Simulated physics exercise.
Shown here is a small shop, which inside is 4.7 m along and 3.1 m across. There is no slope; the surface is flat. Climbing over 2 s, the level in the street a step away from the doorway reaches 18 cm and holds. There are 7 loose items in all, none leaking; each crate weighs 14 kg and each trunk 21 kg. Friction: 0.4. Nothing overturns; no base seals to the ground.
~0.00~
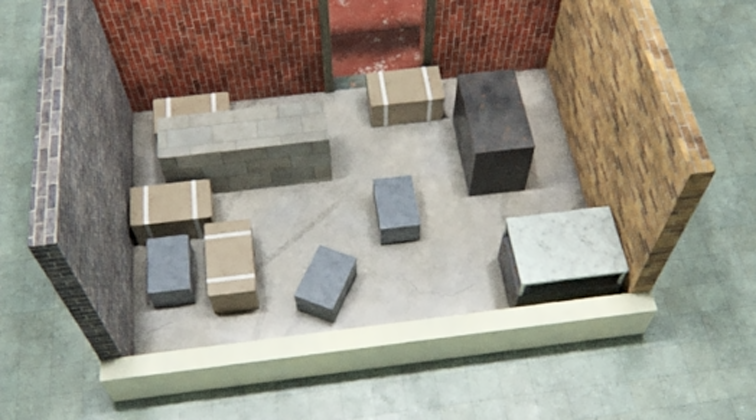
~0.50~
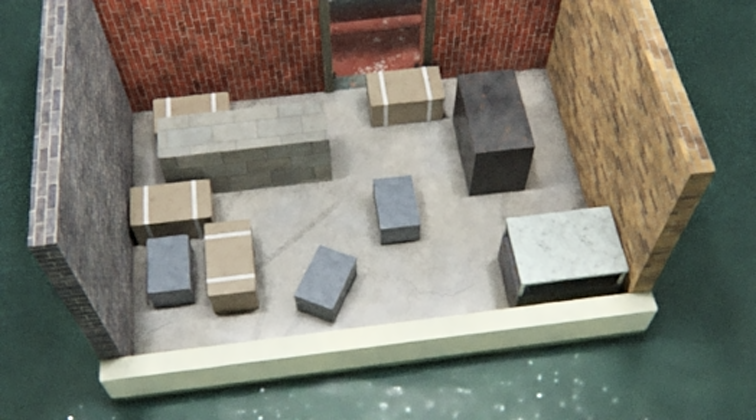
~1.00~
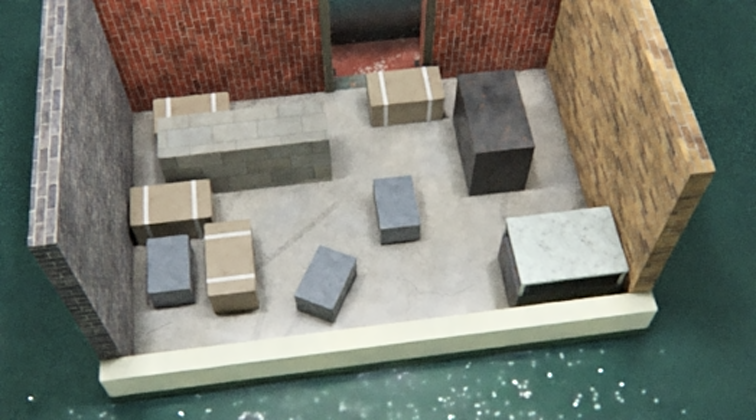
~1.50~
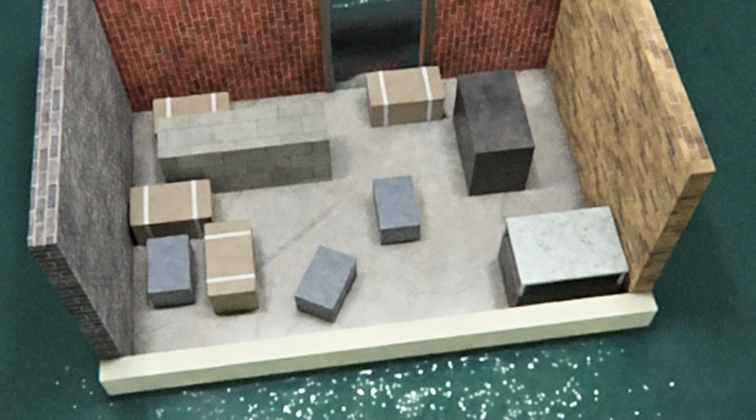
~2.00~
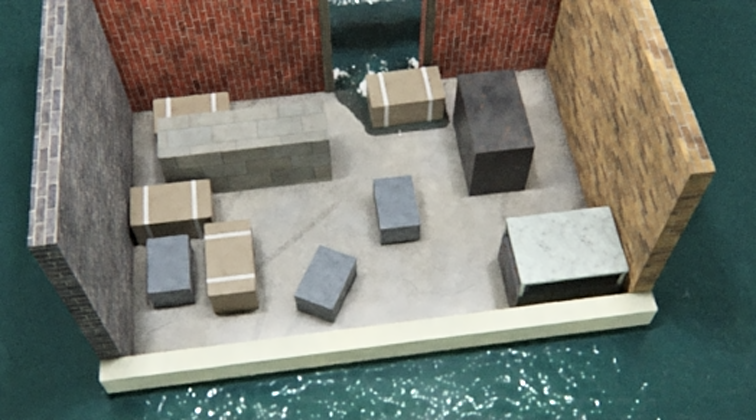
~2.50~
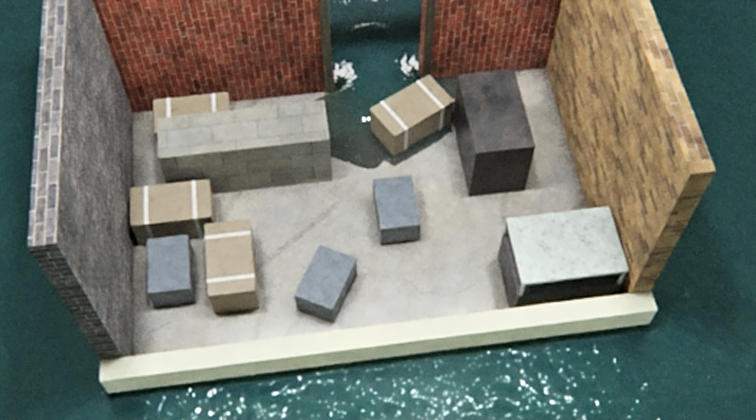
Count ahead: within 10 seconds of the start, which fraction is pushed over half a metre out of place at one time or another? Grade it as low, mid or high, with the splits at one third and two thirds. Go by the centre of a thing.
Grade: Mid, one to two thirds.
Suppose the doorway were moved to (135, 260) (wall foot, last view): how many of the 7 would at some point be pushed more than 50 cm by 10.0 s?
Then 5.
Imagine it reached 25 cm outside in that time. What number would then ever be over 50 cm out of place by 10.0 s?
3.
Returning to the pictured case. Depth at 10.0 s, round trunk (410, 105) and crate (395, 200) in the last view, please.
I'd estimate 11 cm for the first and 12 cm for the second.
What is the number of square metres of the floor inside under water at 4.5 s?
Wet: Near 7.5 m2.
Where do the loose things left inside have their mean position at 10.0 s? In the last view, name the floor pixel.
The centre is close to (266, 249).
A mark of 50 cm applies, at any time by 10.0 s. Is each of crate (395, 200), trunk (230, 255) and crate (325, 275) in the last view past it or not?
One by one: Above; below; above.
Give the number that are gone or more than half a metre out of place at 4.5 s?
By then the count is 2.
After 3.5 s 1 of 7 are over 50 cm from their spots; 0 afloat.
After 4.5 s 2 of 7 are over 50 cm from their spots; 0 afloat.
After 7.0 s 3 of 7 are over 50 cm from their spots; 2 afloat.
After 10.0 s 3 of 7 are over 50 cm from their spots, and 3 have been at some point; 6 afloat.
